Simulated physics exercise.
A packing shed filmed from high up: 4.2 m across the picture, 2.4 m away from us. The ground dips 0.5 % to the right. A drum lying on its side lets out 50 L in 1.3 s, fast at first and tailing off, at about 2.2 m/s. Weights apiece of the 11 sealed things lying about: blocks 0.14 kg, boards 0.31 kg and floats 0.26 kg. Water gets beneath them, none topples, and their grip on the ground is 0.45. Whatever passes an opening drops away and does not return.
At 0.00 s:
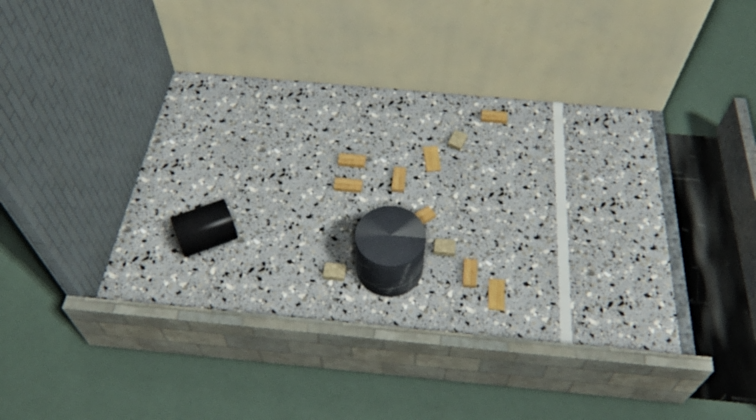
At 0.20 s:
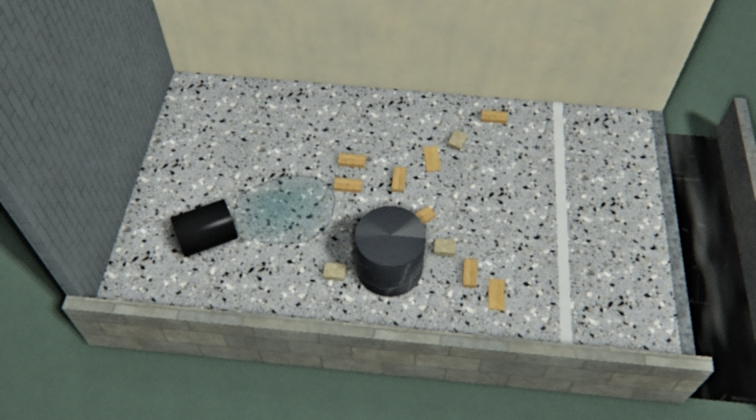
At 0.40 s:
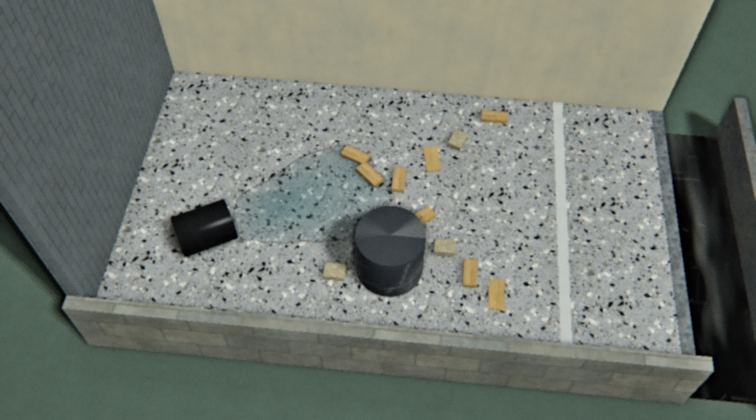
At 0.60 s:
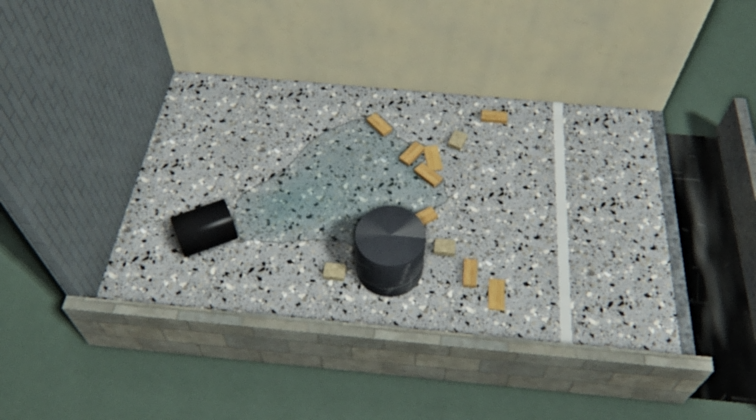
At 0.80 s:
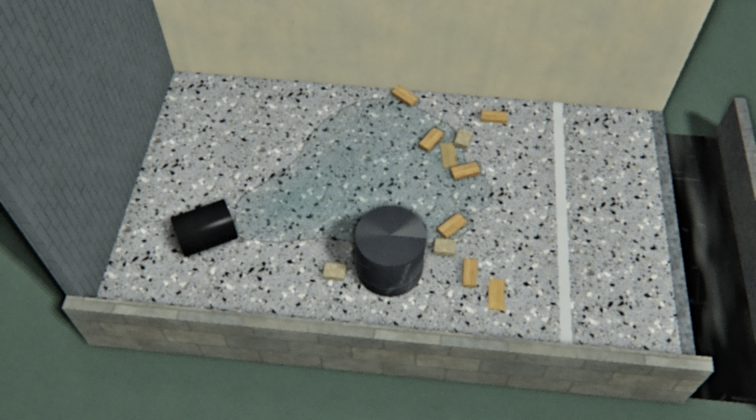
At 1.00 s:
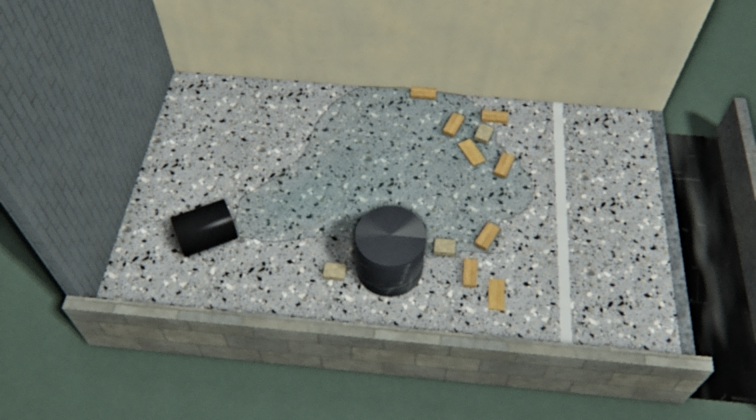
Pale blue water spreads from a black drum lying on its side at the left of a speckled floor, fanning rightward past a dark upright cylinder. It pushes two small orange blocks out of place, then shifts several more up and to the right, while others stay put as the pool widens.
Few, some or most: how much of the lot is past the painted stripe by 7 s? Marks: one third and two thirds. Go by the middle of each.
Share: Between one and two thirds.
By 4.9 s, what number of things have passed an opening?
5 of them.
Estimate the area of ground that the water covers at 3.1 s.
Roughly 2.0 m2.
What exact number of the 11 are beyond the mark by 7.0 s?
That makes 7.
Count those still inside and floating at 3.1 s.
1 of them.
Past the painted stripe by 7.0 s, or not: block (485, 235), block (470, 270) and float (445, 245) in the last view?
In turn: Past, not past, not past.
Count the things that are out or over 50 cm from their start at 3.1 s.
By then 7.
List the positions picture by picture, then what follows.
A block at (348, 184) rests on the ground; a block at (352, 159), on the bottom; water covers 0.0 m2; 0 of 11 have shifted, in the first picture.
A block at (348, 184) rests on the ground; a block at (352, 159) rests on the ground; 0.4 m2 under water; 0 of 11 have shifted, in the second picture.
A block at (369, 173) floats, 20 cm from its start; a block at (355, 154), on the bottom, 6 cm from its start; water covers 0.7 m2; 2 of 11 have shifted, in the third picture.
A block at (412, 152), on the bottom, 61 cm from its start; a block at (379, 123), on the bottom, 44 cm from its start; 1.3 m2 under water; 3 of 11 have shifted, in the fourth picture.
A block at (431, 138) floats, 82 cm from its start; a block at (405, 94), on the bottom, 84 cm from its start; 1.9 m2 under water; 6 of 11 have shifted, in the fifth picture.
A block at (454, 123), afloat, 108 cm from its start; a block at (424, 92) floats, 96 cm from its start; water covers 2.5 m2; 6 of 11 have shifted, in the sixth picture.
After 1.4 s 1 of 11 are over the mark; 3 afloat.
After 3.1 s 6 of 11 are over the mark; 1 afloat.
After 4.9 s 7 of 11 are over the mark; 0 afloat.
After 7.0 s 7 of 11 are over the mark; 0 afloat.
